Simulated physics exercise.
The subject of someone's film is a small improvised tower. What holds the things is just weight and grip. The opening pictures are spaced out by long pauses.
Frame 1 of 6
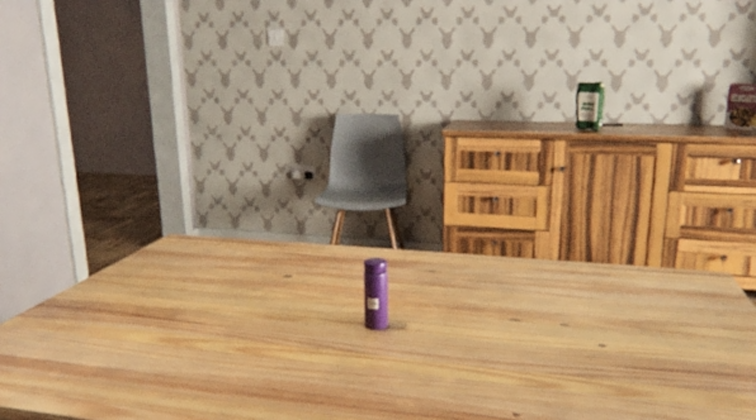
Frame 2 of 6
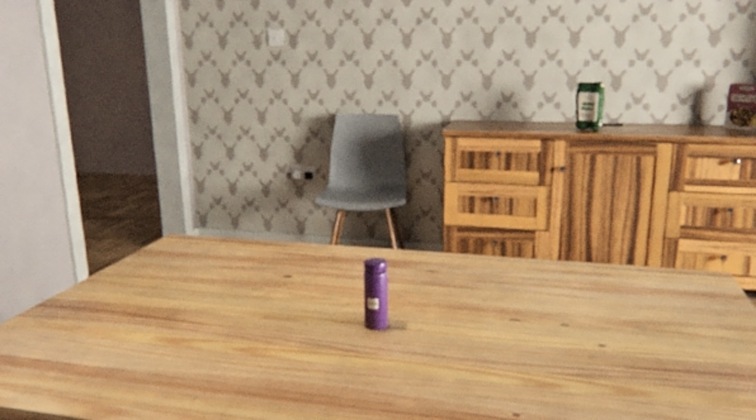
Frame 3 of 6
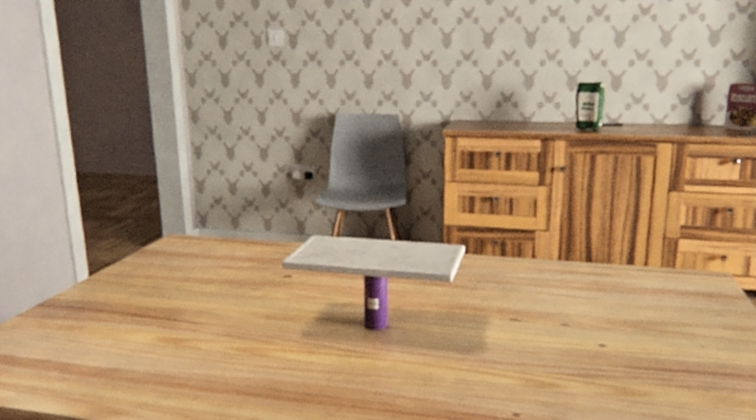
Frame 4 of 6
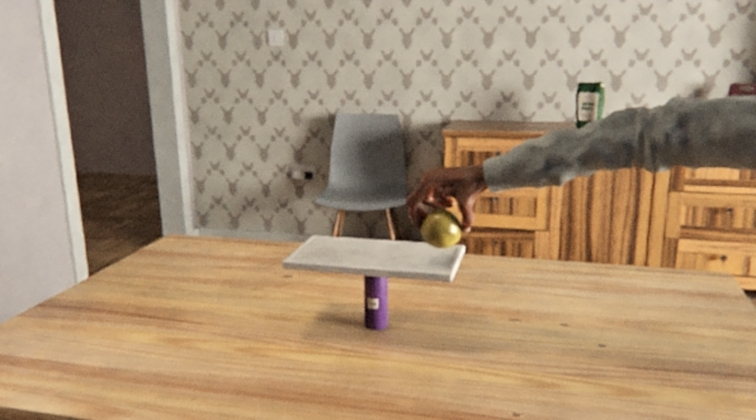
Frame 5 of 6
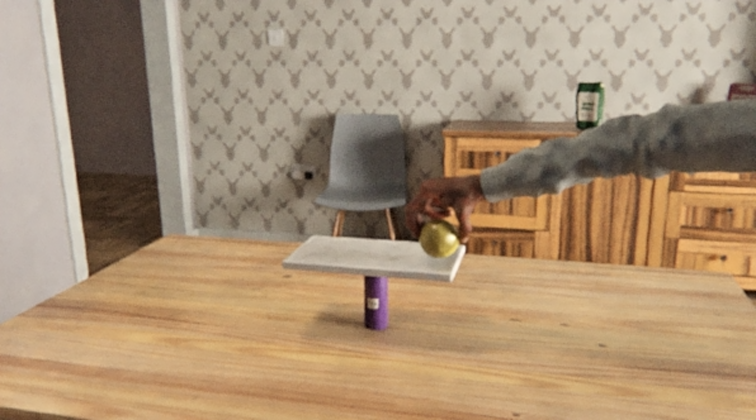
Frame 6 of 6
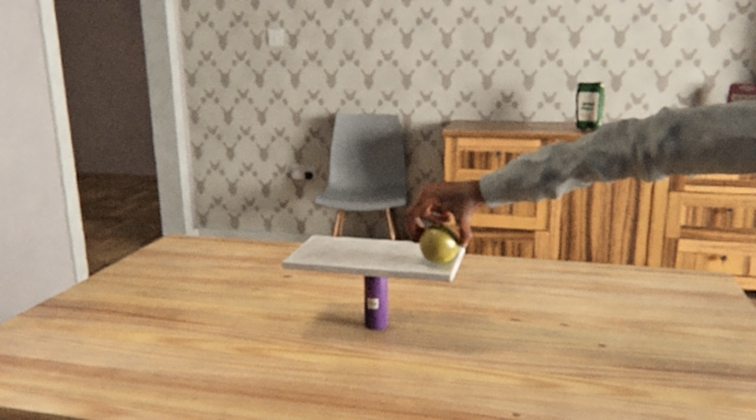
A white board appears atop a purple cylinder, then a hand lowers a yellow apple onto its right side.
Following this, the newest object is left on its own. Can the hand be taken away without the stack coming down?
Basically, the build is unsound there.
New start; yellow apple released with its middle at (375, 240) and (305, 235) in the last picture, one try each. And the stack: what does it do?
Result of try one: No collapse; result of try two: Collapse.
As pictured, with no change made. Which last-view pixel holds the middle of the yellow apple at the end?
At about (448, 324).
Then, 0.40 s after the last picture, yellow apple now fallen; white lid tipped 70° from how it was.
Then, 0.90 s after the last picture, white lid tipped 59° from how it was; purple shaker tipped 20° from how it was.
Then, 1.10 s after the last picture, white lid and purple shaker now fallen.
Then, 1.30 s after the last picture, things are still on the move.
By the end, fallen, white lid, purple shaker and yellow apple. Seen from the same camera at the end, yellow apple near (448, 323). The stack loses its balance.
